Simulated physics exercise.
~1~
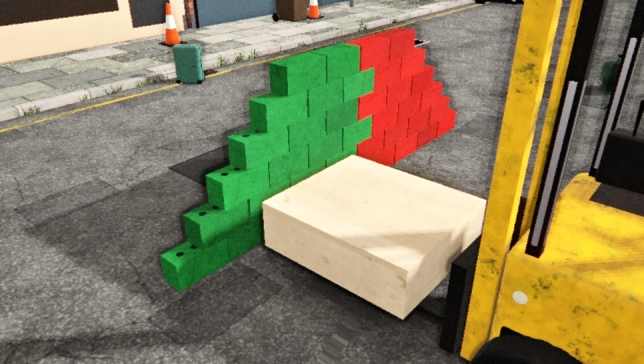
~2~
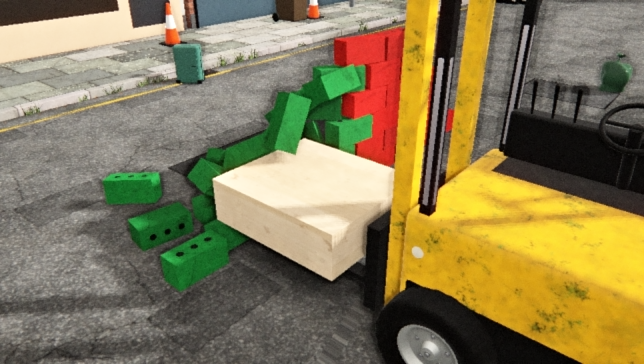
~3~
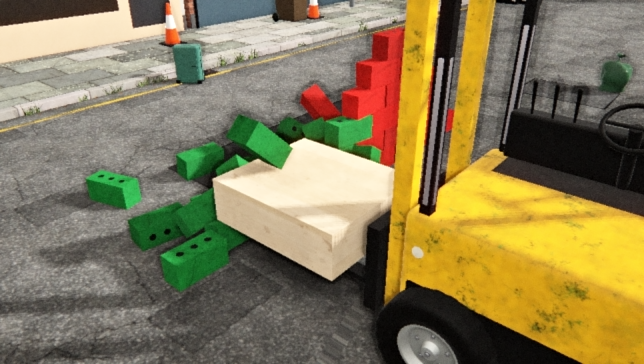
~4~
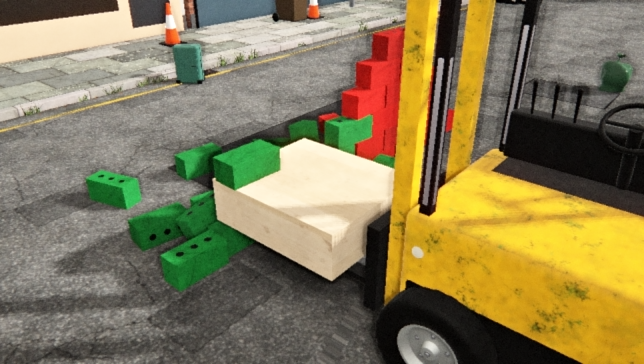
Yellow forklift pushing a pale box into a green and red block wall, toppling green blocks while most red ones stay standing.
